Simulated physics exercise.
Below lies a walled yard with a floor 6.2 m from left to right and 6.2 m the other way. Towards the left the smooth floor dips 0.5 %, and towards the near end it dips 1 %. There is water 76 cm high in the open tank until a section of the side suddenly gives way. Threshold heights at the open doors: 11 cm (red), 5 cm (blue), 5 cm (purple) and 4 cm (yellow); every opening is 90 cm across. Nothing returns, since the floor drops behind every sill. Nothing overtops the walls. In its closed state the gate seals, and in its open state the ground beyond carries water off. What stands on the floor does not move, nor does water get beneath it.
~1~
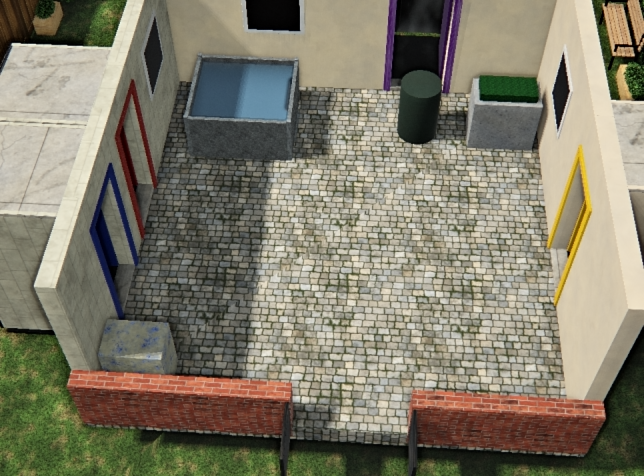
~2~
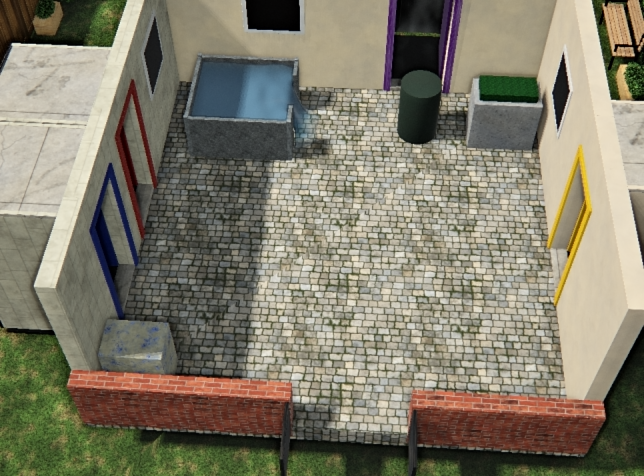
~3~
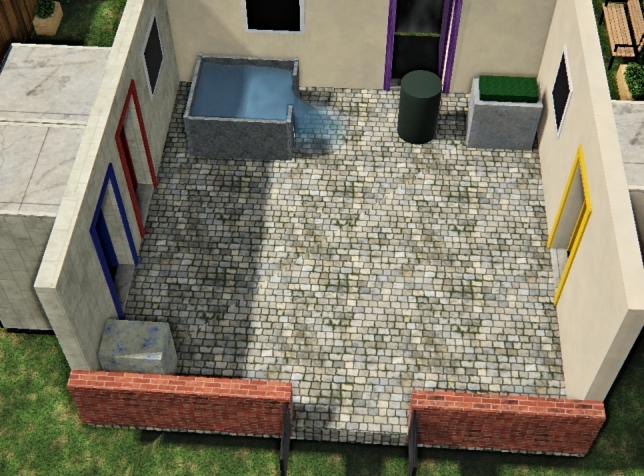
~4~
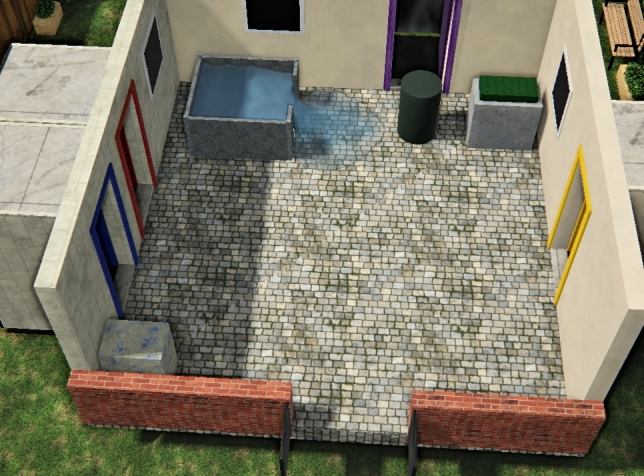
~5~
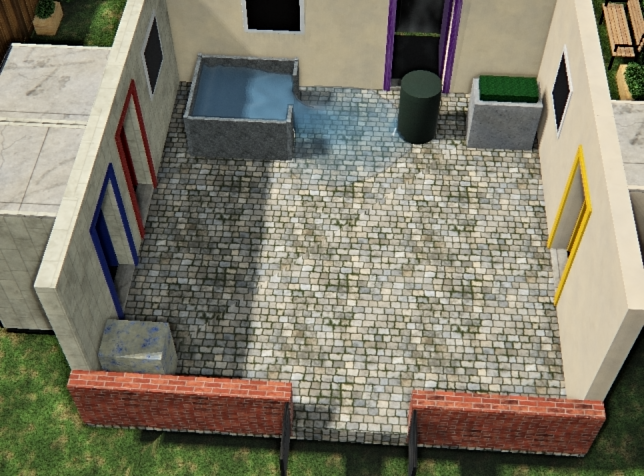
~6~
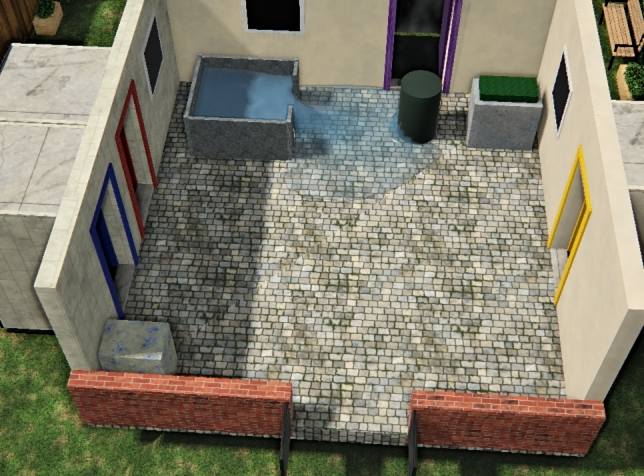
Water poured out of the right side of an open stone tank at the back of a walled, cobbled yard, then fanned across the paving toward the dark green barrel and the near side.
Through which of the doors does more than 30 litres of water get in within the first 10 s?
Red door: Fails to top it. Blue door: Fails to top it. Purple door: Tops it. Yellow door: Tops it.
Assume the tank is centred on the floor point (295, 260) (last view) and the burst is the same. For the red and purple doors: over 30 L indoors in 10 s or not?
Lab note: Red door limit not exceeded; purple door limit not exceeded.
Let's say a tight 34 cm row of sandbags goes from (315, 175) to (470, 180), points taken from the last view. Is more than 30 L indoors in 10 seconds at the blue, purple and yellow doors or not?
Then the blue door is fine, the purple door is too much, and the yellow door is fine.
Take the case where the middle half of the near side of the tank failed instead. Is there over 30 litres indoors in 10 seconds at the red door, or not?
So for red: No.
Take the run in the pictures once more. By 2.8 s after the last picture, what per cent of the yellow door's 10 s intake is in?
I'd put it at about 70 per cent by that point.
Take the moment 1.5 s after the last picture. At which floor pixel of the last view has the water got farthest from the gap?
I'd put it close to (557, 321).
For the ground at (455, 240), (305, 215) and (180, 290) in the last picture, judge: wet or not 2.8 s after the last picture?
Going in order, covered, then clear, then clear.
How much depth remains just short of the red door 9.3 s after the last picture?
The depth there is around 1.5 cm.
Then, 0.7 s after the last picture water covers 25 % of the floor and is deepest (37 cm) near (299, 126); red door not reached, blue door not reached, purple door 17 cm at the sill, 13 L in, yellow door not reached.
Then, 1.5 s after the last picture water covers 40 % of the floor and is deepest (30 cm) near (524, 120); red door not reached, blue door not reached, purple door 14 cm at the sill, 65 L in, yellow door 13 cm at the sill, 3 L in.
Then, 2.8 s after the last picture water covers 45 % of the floor and is deepest (24 cm) near (569, 426); red door not reached, blue door not reached, purple door 11 cm at the sill, 115 L in, yellow door 9 cm at the sill, 38 L in.
Then, 5.3 s after the last picture water covers 60 % of the floor and is deepest (14 cm) near (498, 410); red door not reached, blue door not reached, purple door 12 cm at the sill, 161 L in, yellow door 6 cm at the sill, 51 L in.
Then, 9.3 s after the last picture water covers 85 % of the floor and is deepest (12 cm) near (185, 404); red door 2 cm at the sill, 0 L in, blue door 6 cm at the sill, 0 L in, purple door 5 cm at the sill, 197 L in, yellow door 3 cm at the sill, 55 L in.
